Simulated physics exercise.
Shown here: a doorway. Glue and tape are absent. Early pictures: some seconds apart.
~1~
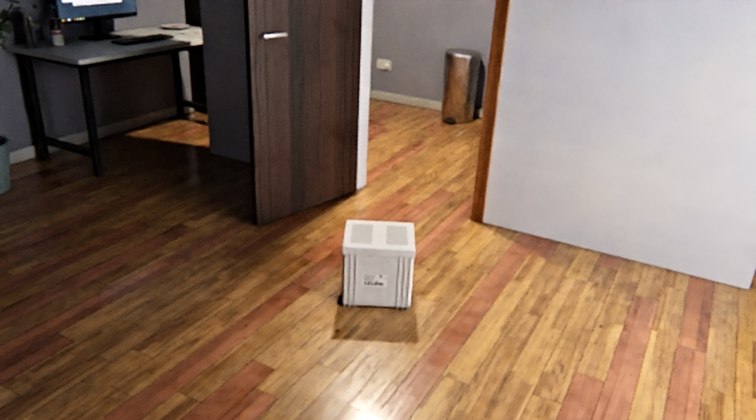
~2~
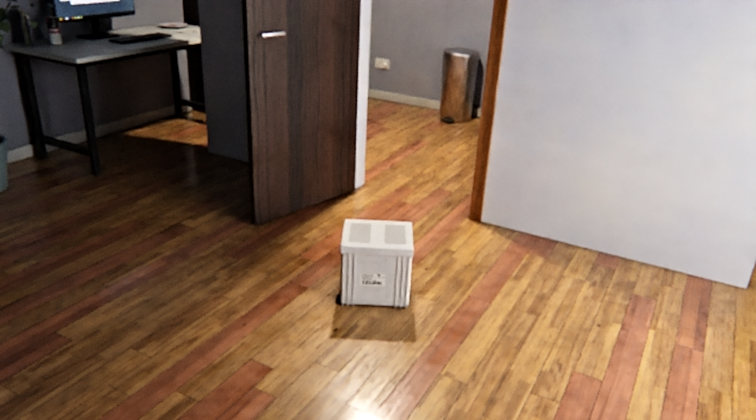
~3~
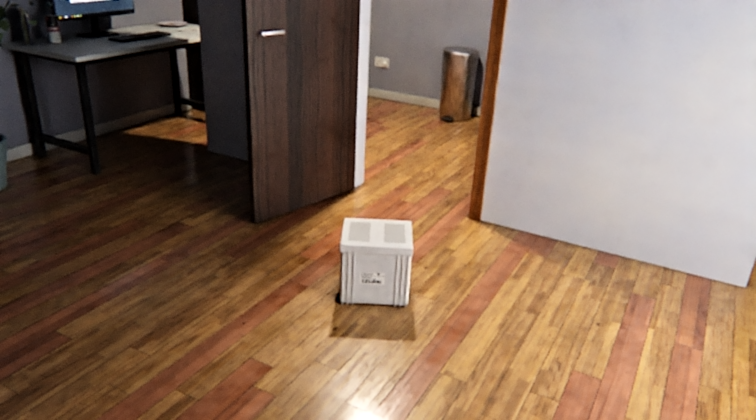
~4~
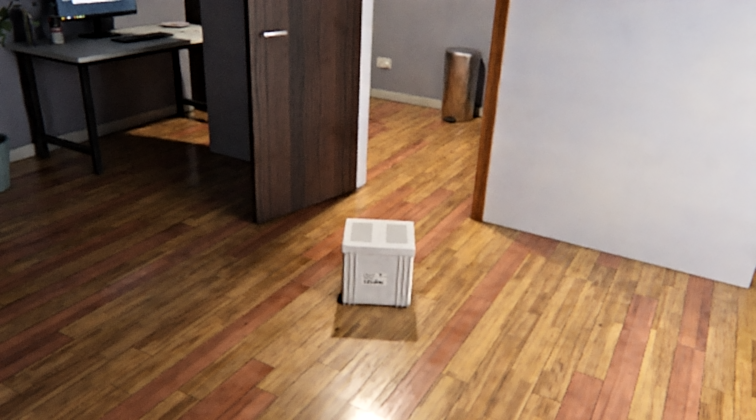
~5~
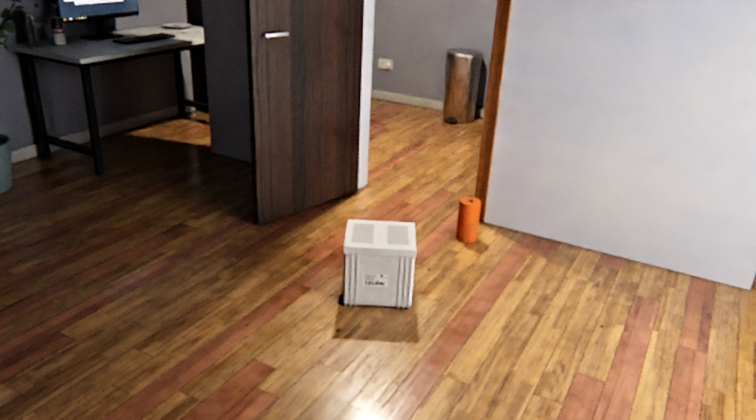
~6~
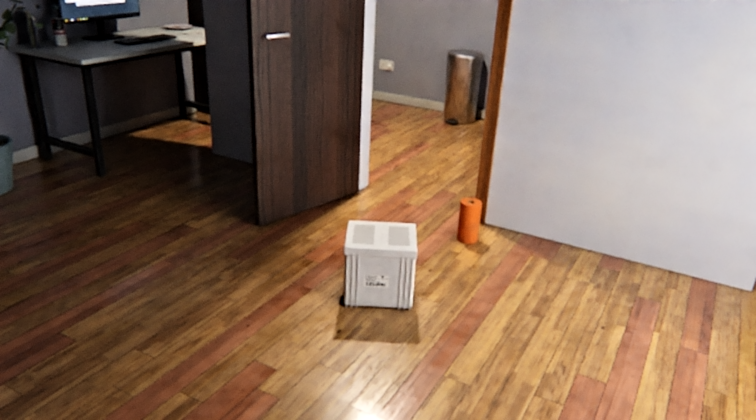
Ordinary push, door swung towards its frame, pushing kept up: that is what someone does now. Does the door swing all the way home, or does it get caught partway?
It swings all the way home.
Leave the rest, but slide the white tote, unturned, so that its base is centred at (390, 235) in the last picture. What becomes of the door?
Then it is blocked.
Then, 0.90 s past the last view, door at 70°.
Then, 1.50 s past the last view, door at 36°.
Finally, door at 0°; both still in place. Final places as the last picture's camera would see them, orange roll near (469, 221).
